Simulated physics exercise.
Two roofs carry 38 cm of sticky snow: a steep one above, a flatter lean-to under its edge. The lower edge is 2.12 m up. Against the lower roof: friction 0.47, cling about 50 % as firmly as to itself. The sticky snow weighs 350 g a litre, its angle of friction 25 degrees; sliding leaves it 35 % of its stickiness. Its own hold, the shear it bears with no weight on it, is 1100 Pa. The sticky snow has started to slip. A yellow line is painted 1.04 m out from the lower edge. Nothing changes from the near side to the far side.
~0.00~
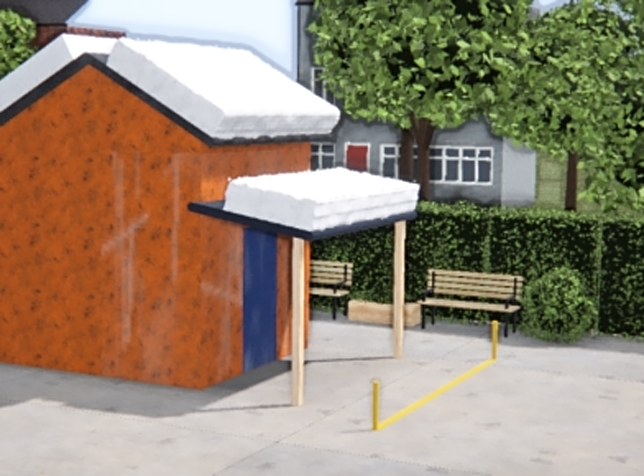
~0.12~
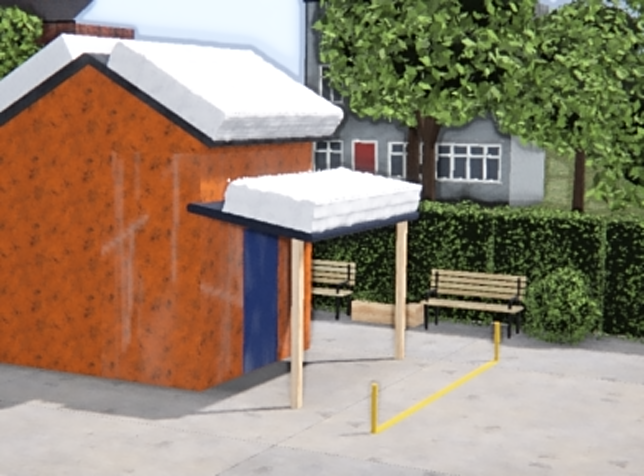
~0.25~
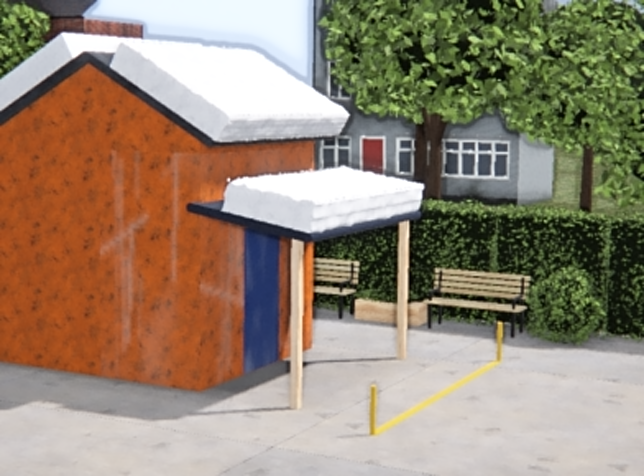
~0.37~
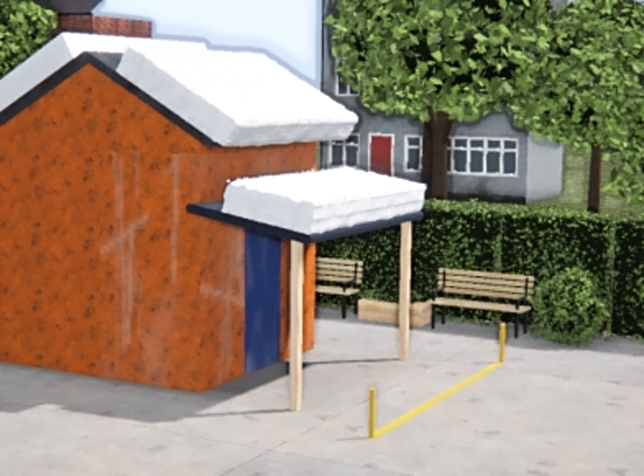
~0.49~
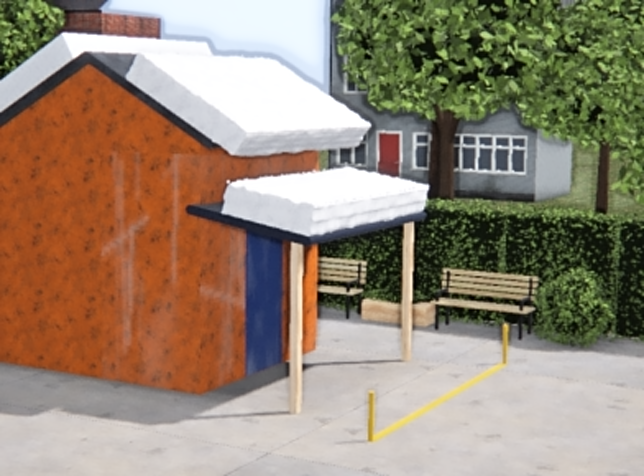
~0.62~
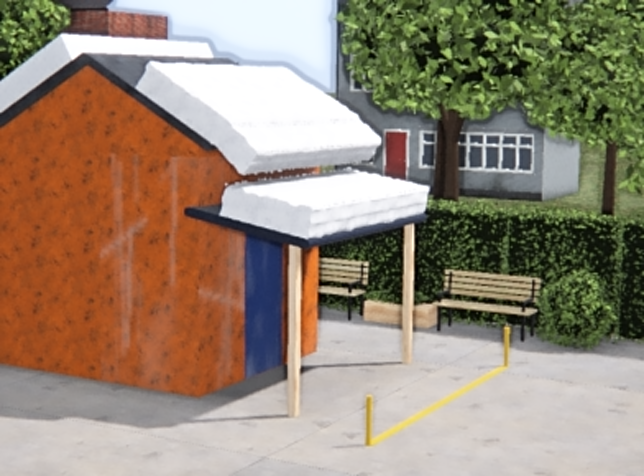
A thick snow slab slides down the upper roof to the right and starts cracking.
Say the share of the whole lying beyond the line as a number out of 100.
The share of the whole lying beyond the line is near 25 %.
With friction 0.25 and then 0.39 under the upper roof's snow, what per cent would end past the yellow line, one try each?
In turn about 18 %, 0 %.
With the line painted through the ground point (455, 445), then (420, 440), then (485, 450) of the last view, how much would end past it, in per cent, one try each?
In turn about 5 %, 14 %, 1 %.
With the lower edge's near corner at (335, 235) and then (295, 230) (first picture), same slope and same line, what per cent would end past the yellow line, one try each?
In turn about 20 %, 35 %.
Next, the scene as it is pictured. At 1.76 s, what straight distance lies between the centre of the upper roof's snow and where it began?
Roughly 3.0 m.
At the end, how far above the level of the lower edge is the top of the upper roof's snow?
Some 0.8 m.
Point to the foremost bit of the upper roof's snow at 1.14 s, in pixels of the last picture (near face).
At about (323, 193).
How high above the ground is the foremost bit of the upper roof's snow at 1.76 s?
Roughly 0.4 m.
After 1.14 s, none is below the lower edge and 0 % is past the line.
After 1.76 s, 34 % is below the lower edge and 5 % is past the line.
After 2.38 s, 49 % is below the lower edge and 25 % is past the line.
After 3.00 s, 49 % is below the lower edge and 25 % is past the line.
After 3.10 s, 49 % is below the lower edge and 25 % is past the line.
